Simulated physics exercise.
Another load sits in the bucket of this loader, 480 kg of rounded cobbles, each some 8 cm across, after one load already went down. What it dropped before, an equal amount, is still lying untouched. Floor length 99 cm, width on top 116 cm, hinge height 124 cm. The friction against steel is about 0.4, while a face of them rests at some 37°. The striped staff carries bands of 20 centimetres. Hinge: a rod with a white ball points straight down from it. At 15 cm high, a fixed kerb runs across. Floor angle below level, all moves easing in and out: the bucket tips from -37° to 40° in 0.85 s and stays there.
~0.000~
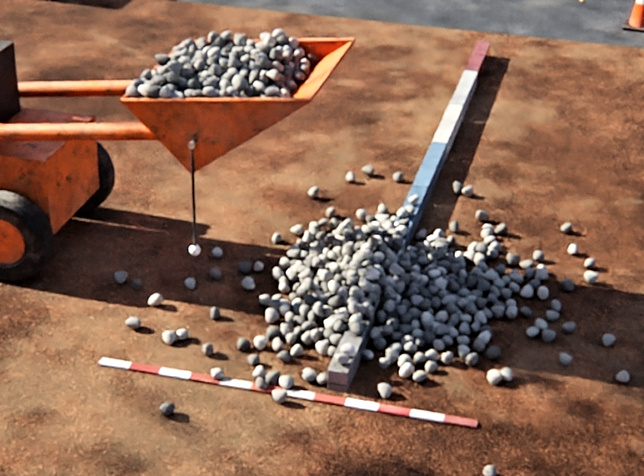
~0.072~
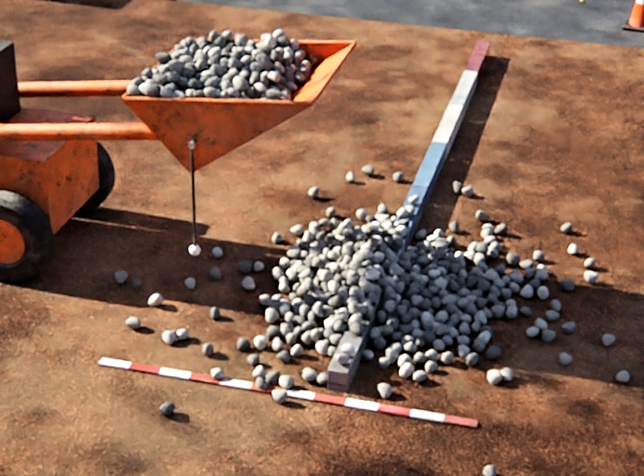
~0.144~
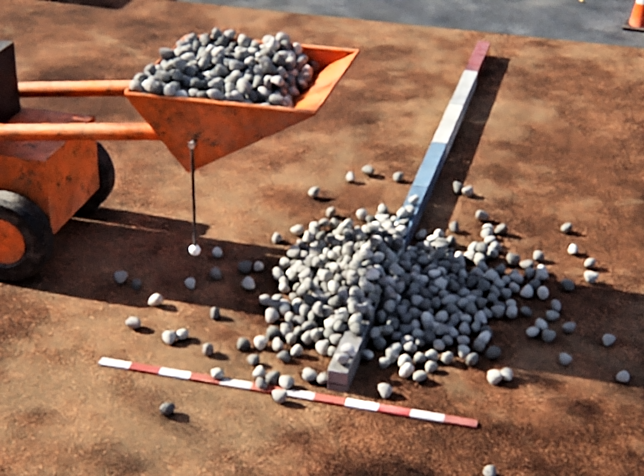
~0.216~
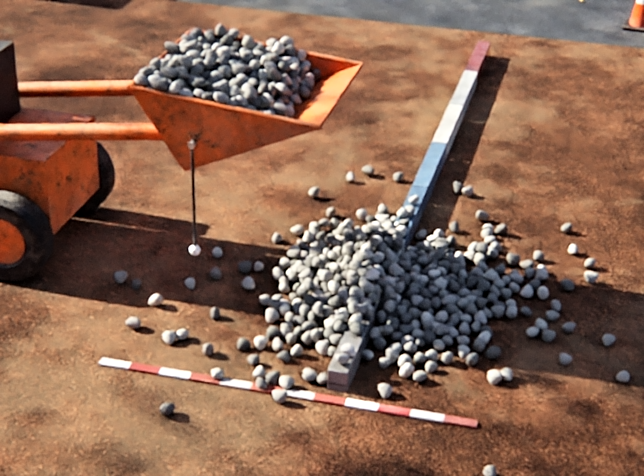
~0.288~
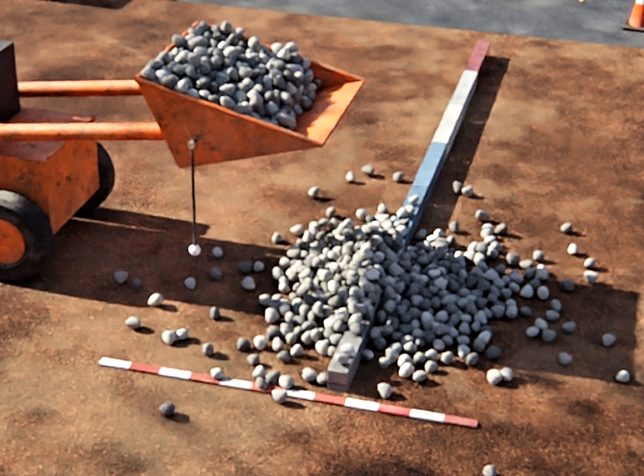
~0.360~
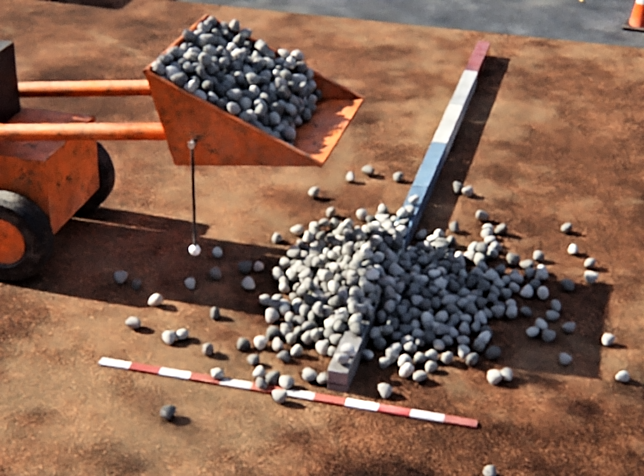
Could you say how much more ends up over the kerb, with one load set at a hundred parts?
I'd put it at 32 parts in every hundred.
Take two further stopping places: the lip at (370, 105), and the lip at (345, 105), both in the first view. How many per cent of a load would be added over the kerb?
I'd expect near 90 per cent first and near 65 per cent next.
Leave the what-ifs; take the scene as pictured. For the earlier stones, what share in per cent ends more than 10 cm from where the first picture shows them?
Roughly 15 per cent of them.
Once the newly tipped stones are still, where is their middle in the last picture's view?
I'd put their centre close to (347, 268).
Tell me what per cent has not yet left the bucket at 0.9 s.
Estimate: 70 % remaining inside, roughly.
After 0.6 s the floor is at 28°; in per cent of one load, 100 in the bucket, 61 on this side of the kerb, 41 over the kerb; the foremost stones are at (586, 307).
After 0.9 s the floor is at 40°; in per cent of one load, 72 in the bucket, 89 on this side of the kerb, 41 over the kerb; the foremost stones are at (586, 307).
After 1.3 s the floor is at 40°; in per cent of one load, 17 in the bucket, 133 on this side of the kerb, 51 over the kerb; the foremost stones are at (586, 307).
After 3.9 s the floor is at 40°; in per cent of one load, 0 in the bucket, 129 on this side of the kerb, 73 over the kerb; the foremost stones are at (590, 307). Net gain over the kerb, 32.
